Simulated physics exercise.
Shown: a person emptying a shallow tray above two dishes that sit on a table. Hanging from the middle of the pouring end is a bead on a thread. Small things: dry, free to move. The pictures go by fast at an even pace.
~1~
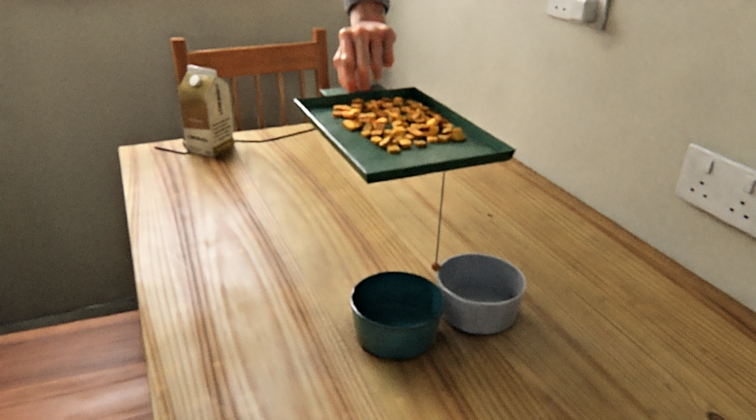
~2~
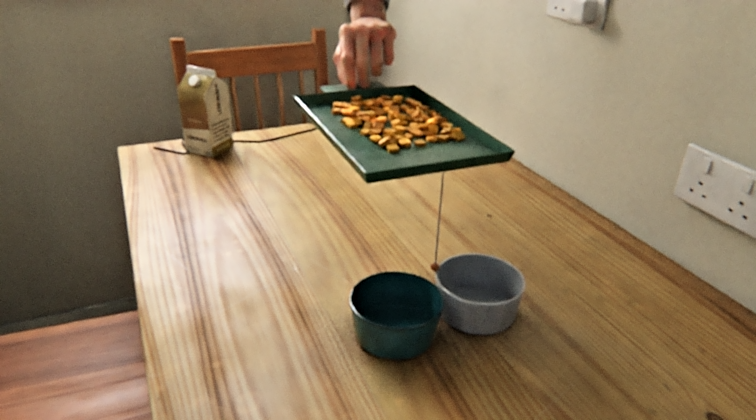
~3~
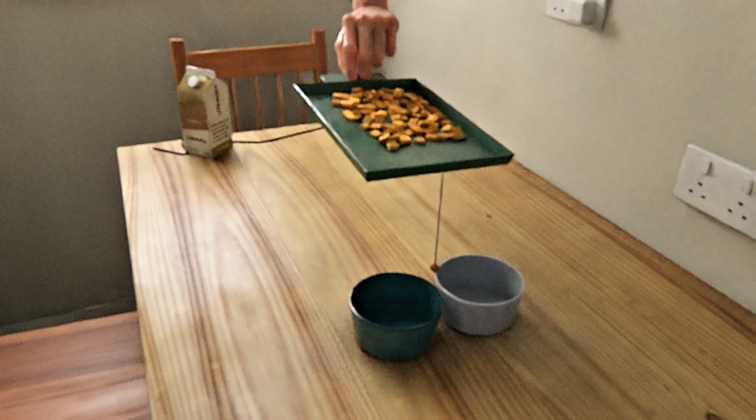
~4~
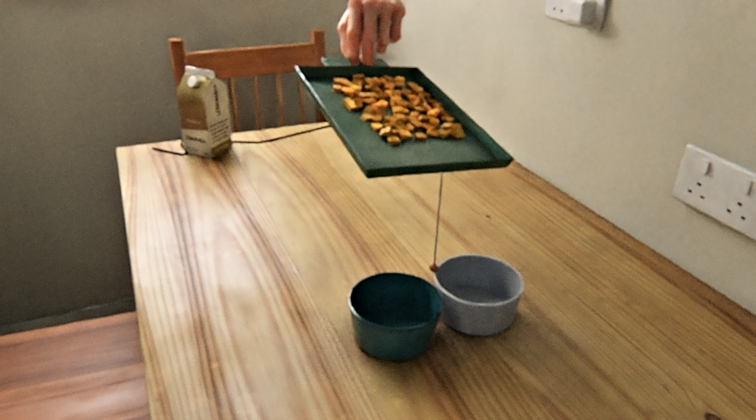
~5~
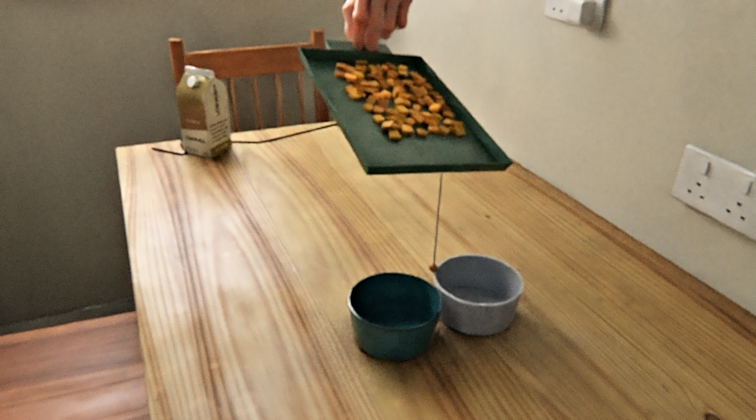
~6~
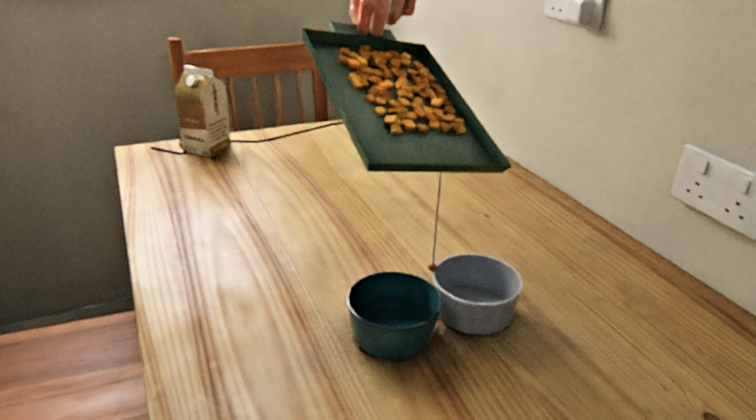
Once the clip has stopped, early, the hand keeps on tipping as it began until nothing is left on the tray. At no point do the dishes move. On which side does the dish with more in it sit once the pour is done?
On the right side.
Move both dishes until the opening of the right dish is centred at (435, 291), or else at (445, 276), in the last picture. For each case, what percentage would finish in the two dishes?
About 0 % and 20 %.
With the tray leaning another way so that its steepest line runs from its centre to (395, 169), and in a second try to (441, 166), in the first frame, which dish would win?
Case one: The dish to the left. Case two: The dish to the right.
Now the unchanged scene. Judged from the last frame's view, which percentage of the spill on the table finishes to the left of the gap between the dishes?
Looks to be around 0 per cent of the spill.
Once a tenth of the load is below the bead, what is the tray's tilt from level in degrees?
It sits at roughly 75°.
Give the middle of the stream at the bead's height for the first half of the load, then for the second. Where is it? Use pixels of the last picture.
The first part at (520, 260); the rest at (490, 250).
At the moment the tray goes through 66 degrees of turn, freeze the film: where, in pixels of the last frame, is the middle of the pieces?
Check around (491, 164) in the last picture.
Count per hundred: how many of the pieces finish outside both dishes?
Share outside: Near 40 %.
Soon, tray tipped steeply; most on the tray; a stray few in the right dish; about a quarter in the air.
A while on, tray tipped past a quarter turn; a small part on the tray; about half in the right dish; about a third outside both; a small part in the air.
Towards the end, tray tipped past a quarter turn; about two thirds in the right dish; about a third outside both.
Finally, tray tipped past a quarter turn; none in the left dish; about two thirds in the right dish; about a third outside both.
